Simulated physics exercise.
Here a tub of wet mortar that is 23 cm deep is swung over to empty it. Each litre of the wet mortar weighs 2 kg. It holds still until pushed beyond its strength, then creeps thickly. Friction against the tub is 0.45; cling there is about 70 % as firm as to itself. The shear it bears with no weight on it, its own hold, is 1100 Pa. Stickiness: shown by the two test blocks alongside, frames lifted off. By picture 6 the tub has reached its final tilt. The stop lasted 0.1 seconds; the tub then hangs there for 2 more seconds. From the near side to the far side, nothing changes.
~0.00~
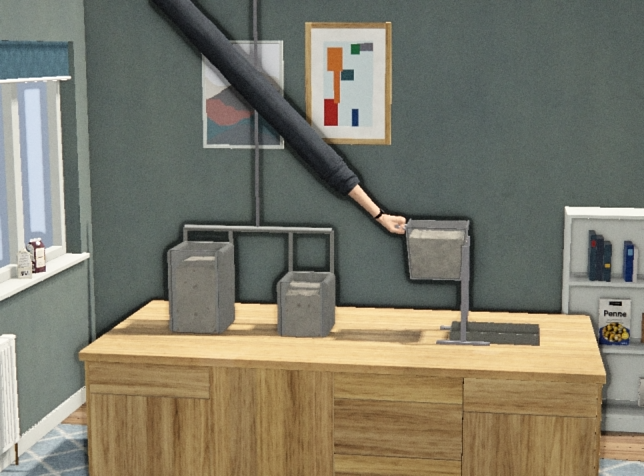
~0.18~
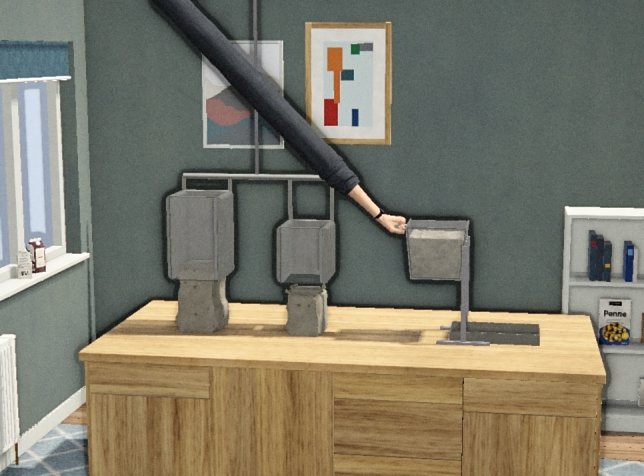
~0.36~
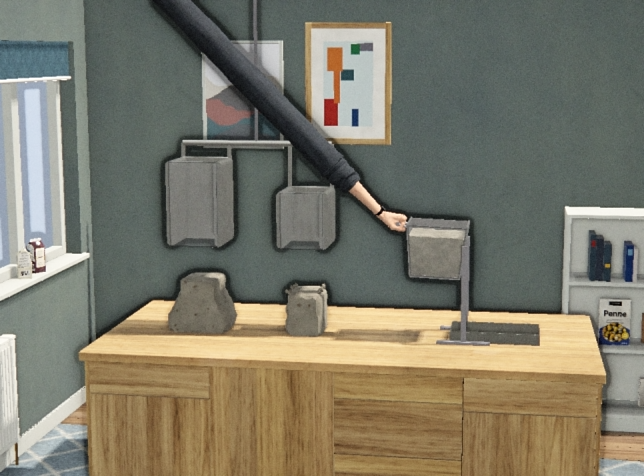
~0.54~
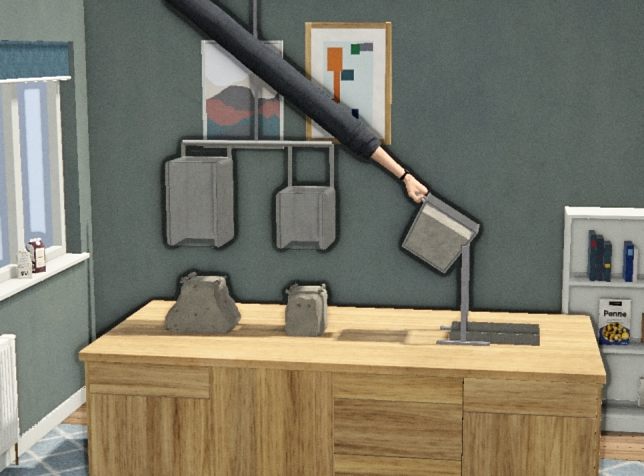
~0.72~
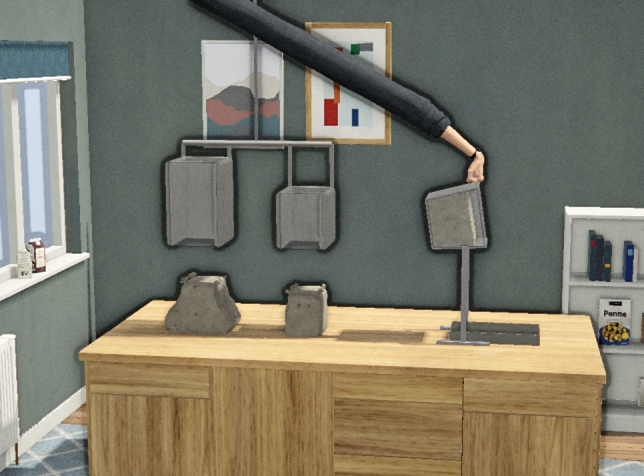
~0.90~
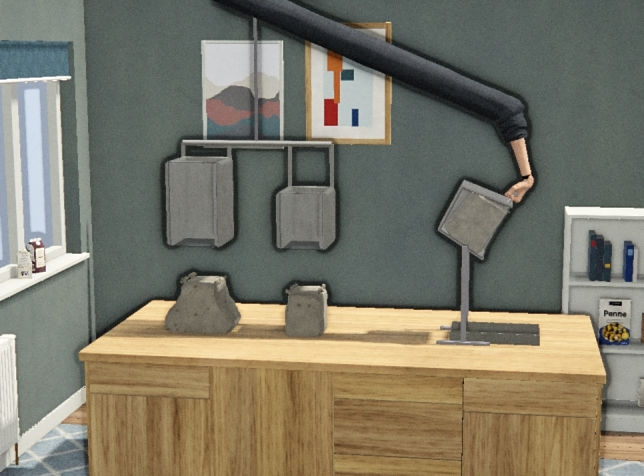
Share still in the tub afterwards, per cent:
Near 0 %.
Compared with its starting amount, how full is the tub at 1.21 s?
Near 0 in a hundred.
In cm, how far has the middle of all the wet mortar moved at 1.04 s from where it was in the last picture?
Around 13 centimetres.
After 1.04 s, the tub is at 117 degrees and holds 45 %.
After 1.21 s, the tub is at 117 degrees and holds 0 %.
After 1.38 s, the tub is at 117 degrees and holds 0 %.
After 1.55 s, the tub is at 117 degrees and holds 0 %.
After 2.90 s, at the end, the tub is at 117 degrees and holds 0 %.
